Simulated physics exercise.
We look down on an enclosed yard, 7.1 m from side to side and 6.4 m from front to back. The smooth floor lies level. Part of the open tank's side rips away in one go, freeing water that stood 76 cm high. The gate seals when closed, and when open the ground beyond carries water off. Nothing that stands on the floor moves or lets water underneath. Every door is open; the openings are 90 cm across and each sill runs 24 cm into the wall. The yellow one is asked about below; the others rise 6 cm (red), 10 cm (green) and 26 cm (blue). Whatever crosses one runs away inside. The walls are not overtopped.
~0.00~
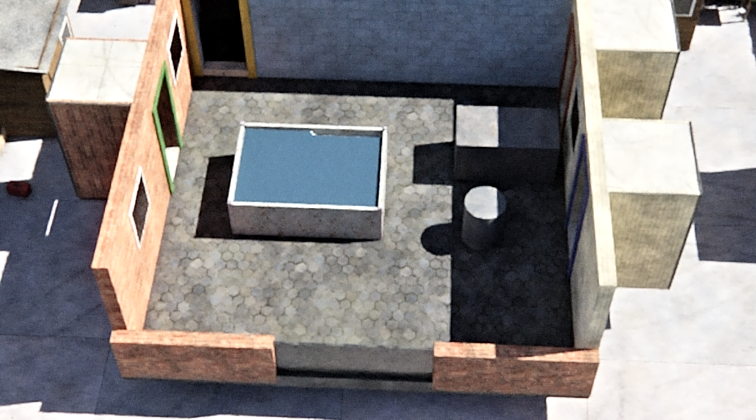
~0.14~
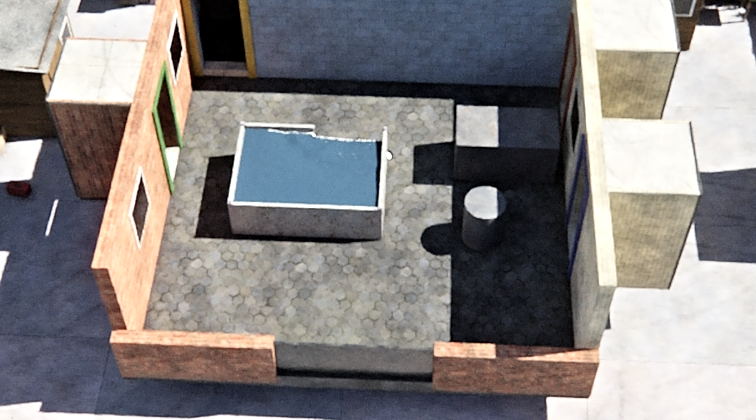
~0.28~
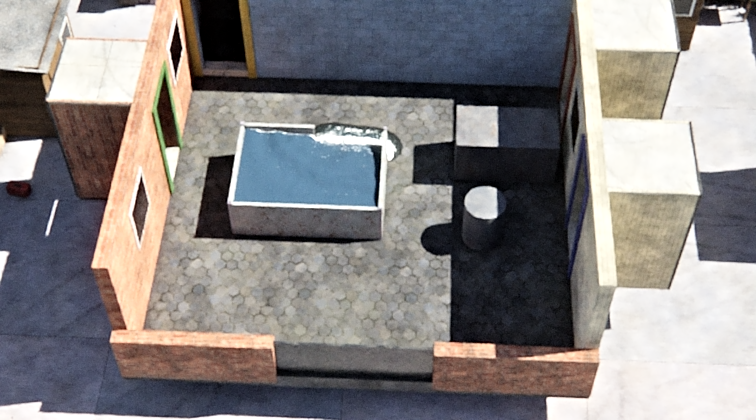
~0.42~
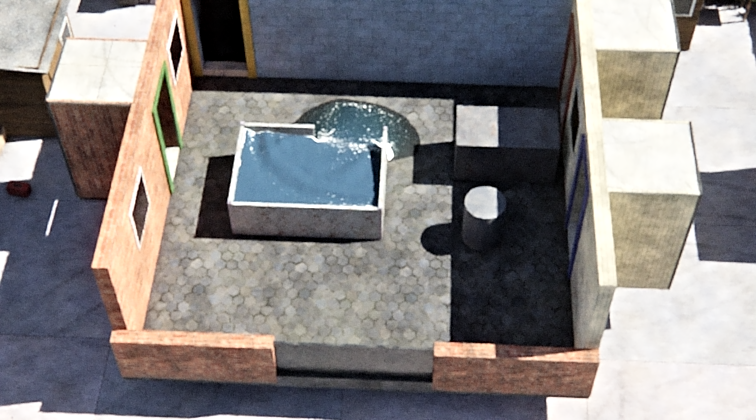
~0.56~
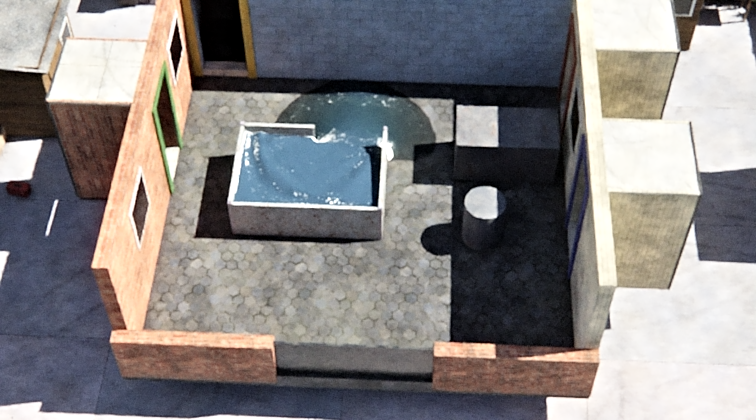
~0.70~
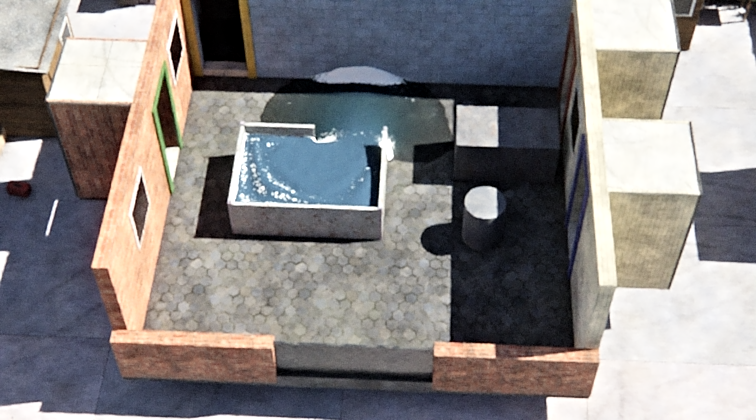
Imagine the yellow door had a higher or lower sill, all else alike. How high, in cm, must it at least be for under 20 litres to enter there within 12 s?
Close to 17 cm is just enough.
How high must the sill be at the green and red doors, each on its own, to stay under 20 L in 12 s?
Roughly 5.5 cm at green and 30 cm at red.
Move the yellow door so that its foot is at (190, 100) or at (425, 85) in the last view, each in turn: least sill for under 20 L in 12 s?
Roughly 22 and 28 cm.
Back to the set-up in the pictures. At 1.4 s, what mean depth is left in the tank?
Roughly 50 cm on average.
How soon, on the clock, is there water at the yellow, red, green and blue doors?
Arrival: Yellow 1.3 s, red 2.0 s, green 2.4 s, blue 3.4 s.
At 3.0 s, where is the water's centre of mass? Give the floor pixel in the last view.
At about (344, 146).
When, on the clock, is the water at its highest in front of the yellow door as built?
Near 4.5 s.
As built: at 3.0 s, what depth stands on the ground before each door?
In cm: Yellow 16, red 29, green 10, blue 0.
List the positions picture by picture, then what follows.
The first picture shows the open tank at (310, 168) is whole and still, 76 cm deep; the yellow door at (220, 39) is dry.
In the second picture, the front is at a hidden place, 0.3 m from the gap on the far side; 0.3 m2 of floor is wet, 76 cm left at the back.
In the third picture, the front is at (328, 126), 0.8 m from the gap on the far side; 1.1 m2 of floor is wet, 76 cm left at the back.
In the fourth picture, water pours out on the far side and has run 1.4 m, to (334, 103); about 9 cm deep outside, 75 cm at the back.
In the fifth picture, the front is at (345, 81), 2.0 m from the gap on the far side; 4.3 m2 of floor is wet, 67 cm left at the back.
In the sixth picture, water pours out on the far side and has run 2.1 m, to (413, 83); about 6 cm deep outside, 64 cm at the back; the yellow door at (220, 39), 3.3 m from the gap, is still 1.2 m from the nearest water.
After 1.4 s water covers 20 % of the floor, deepest (48 cm) near (369, 91); 7 cm at the yellow door, 0 litres in over its 16 cm sill.
After 3.0 s water covers 35 % of the floor, deepest (36 cm) near (559, 139); 16 cm at the yellow door, 3 litres in over its 16 cm sill.
After 12.0 s water covers 100 % of the floor, deepest (11 cm) near (565, 257); 9 cm at the yellow door, 25 litres in over its 16 cm sill.
At the yellow door as built, the water arrived by 1.3 s and peaked near 17 cm at 4.6 s.
Run again over the same 12 s with other heights there, 35 litres in over 14 cm, 13 litres over 19 cm. The limit of 20 litres is kept from about 17 cm up.
